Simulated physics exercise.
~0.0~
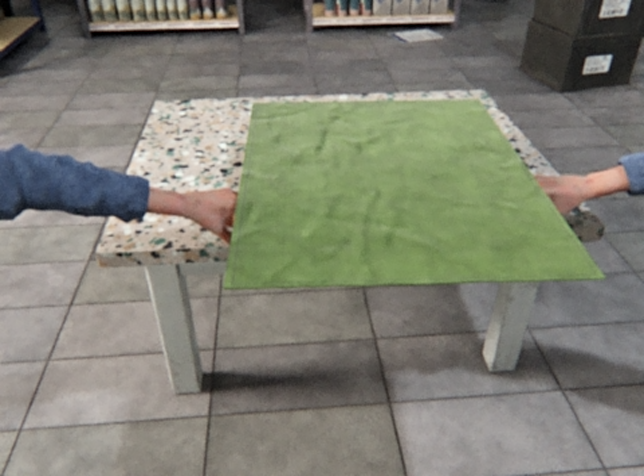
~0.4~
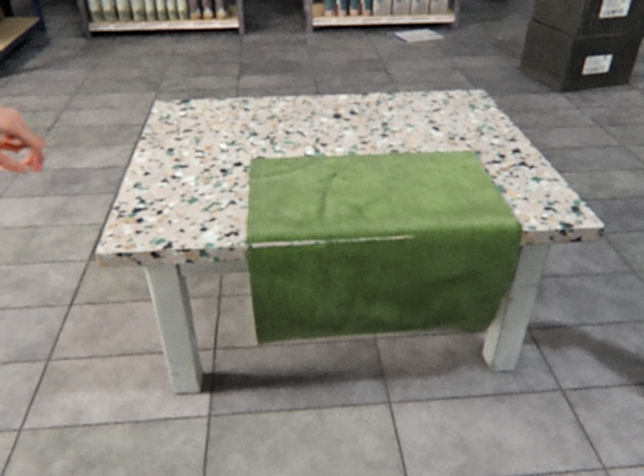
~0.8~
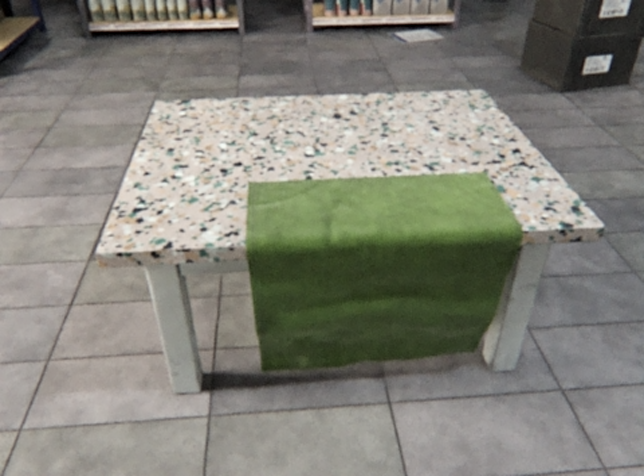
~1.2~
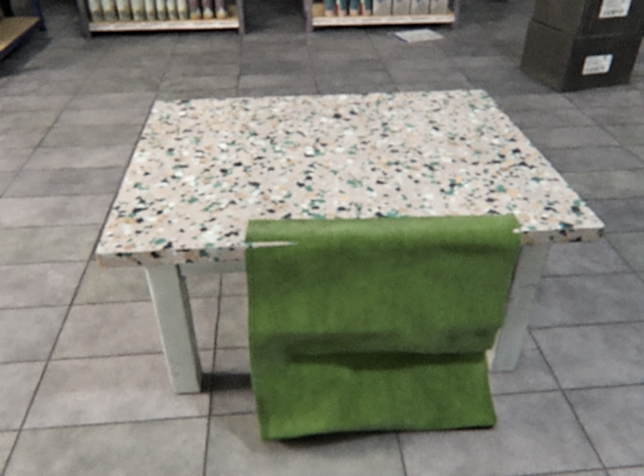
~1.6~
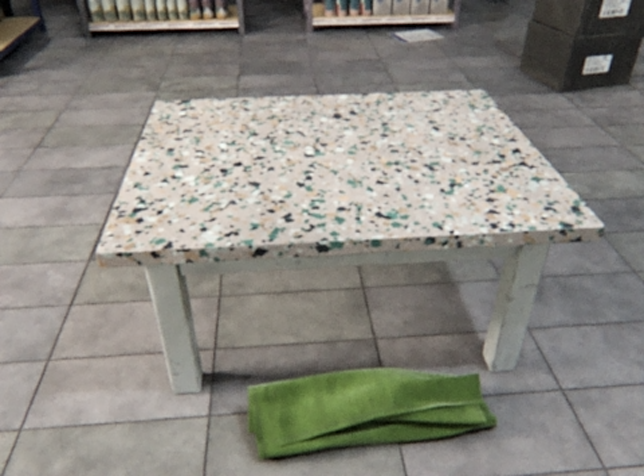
A green cloth released by two hands slides off the speckled table's near edge onto the floor.
